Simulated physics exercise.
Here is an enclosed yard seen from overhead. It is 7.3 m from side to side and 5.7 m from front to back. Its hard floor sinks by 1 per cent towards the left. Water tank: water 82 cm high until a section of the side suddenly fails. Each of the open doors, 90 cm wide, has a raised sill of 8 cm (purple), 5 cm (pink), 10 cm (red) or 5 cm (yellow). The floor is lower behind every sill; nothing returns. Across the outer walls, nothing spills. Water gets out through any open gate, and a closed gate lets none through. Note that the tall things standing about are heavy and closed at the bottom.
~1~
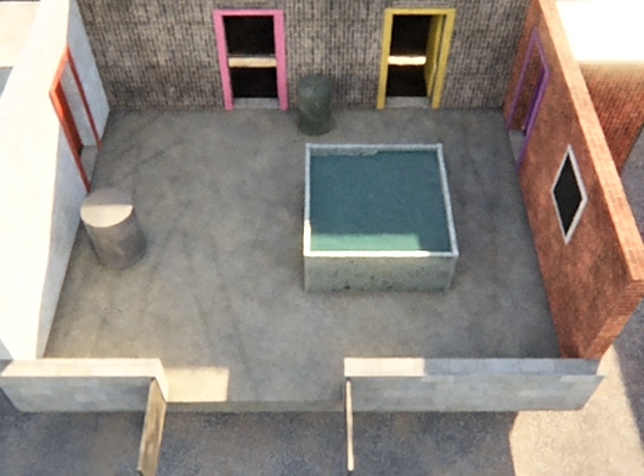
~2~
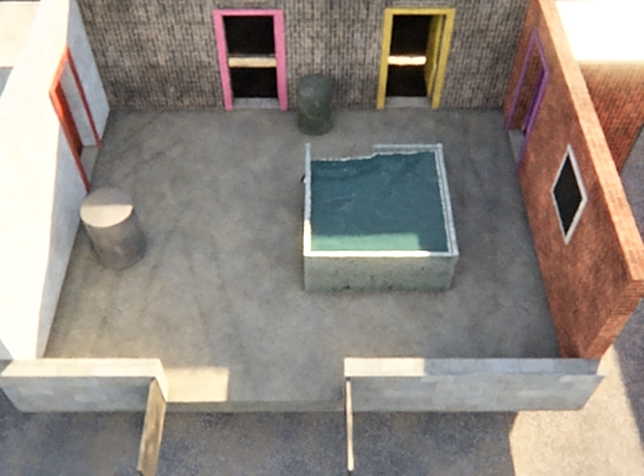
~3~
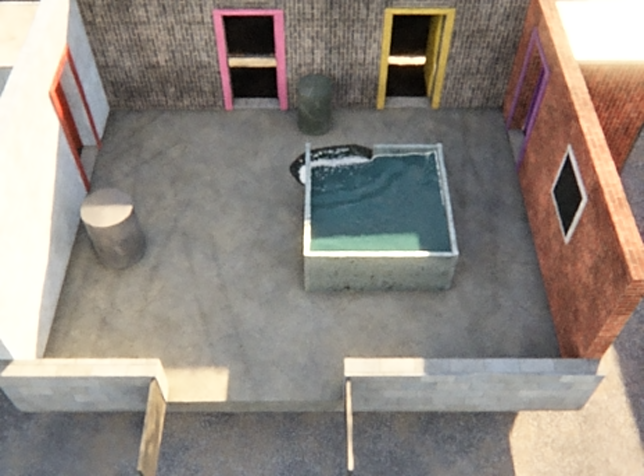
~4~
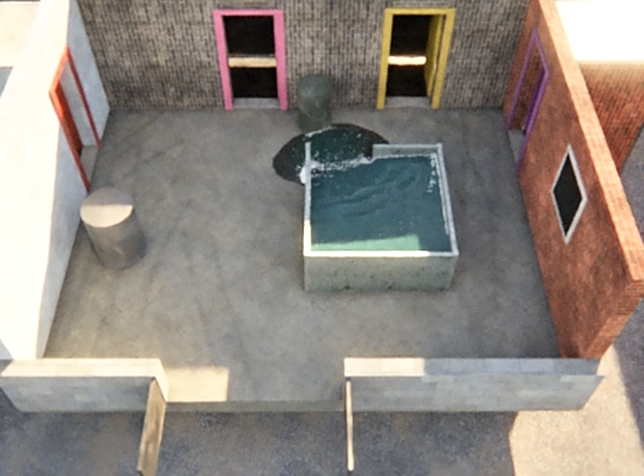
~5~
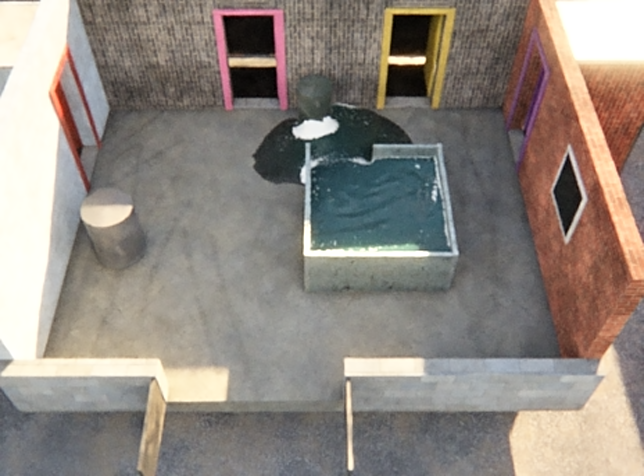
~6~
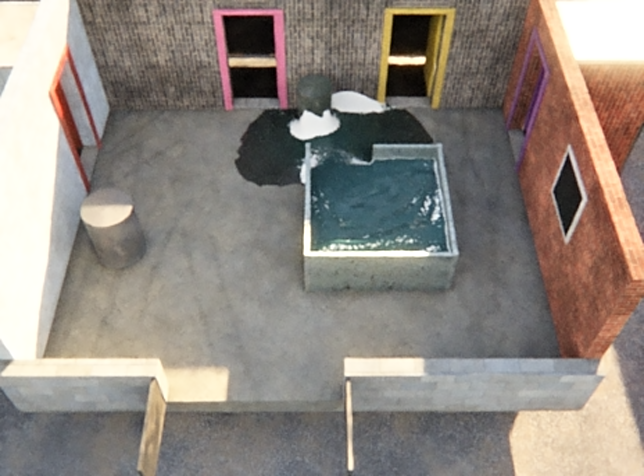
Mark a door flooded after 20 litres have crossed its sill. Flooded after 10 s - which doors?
Purple door: Yes. Pink door: Yes. Red door: Yes. Yellow door: Yes.
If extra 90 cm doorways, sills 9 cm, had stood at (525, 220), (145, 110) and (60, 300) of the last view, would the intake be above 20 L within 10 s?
Less, more, less.
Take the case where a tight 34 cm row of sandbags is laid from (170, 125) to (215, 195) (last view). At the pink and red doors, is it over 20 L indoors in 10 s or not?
Pink exceeded, red within the limit.
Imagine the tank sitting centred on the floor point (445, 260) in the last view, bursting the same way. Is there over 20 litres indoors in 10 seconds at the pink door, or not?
Then, at pink, it's within bounds.
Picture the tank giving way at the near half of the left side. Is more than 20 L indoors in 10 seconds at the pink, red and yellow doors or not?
For pink, too much; for red, too much; for yellow, too little.
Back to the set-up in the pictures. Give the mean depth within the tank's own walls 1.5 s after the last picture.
I'd put the average depth near 45 cm.
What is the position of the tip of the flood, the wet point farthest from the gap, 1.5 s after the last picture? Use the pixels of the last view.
Near (110, 111).
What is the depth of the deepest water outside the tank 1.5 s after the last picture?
Max around 48 cm.
Then, 0.7 s after the last picture water covers 20 % of the floor and is deepest (54 cm) near (322, 137); purple door not reached, pink door 21 cm at the sill, 24 L in, red door not reached, yellow door 18 cm at the sill, 24 L in.
Then, 1.5 s after the last picture water covers 30 % of the floor and is deepest (48 cm) near (110, 111); purple door 15 cm at the sill, 2 L in, pink door 18 cm at the sill, 104 L in, red door not reached, yellow door 18 cm at the sill, 77 L in.
Then, 2.8 s after the last picture water covers 45 % of the floor and is deepest (32 cm) near (106, 125); purple door 19 cm at the sill, 63 L in, pink door 15 cm at the sill, 175 L in, red door 17 cm at the sill, 13 L in, yellow door 15 cm at the sill, 148 L in.
Then, 5.3 s after the last picture water covers 85 % of the floor and is deepest (20 cm) near (88, 232); purple door 14 cm at the sill, 144 L in, pink door 10 cm at the sill, 237 L in, red door 15 cm at the sill, 53 L in, yellow door 10 cm at the sill, 218 L in.
Then, 9.3 s after the last picture water covers 95 % of the floor and is deepest (14 cm) near (111, 232); purple door 7 cm at the sill, 168 L in, pink door 7 cm at the sill, 263 L in, red door 10 cm at the sill, 75 L in, yellow door 6 cm at the sill, 245 L in.
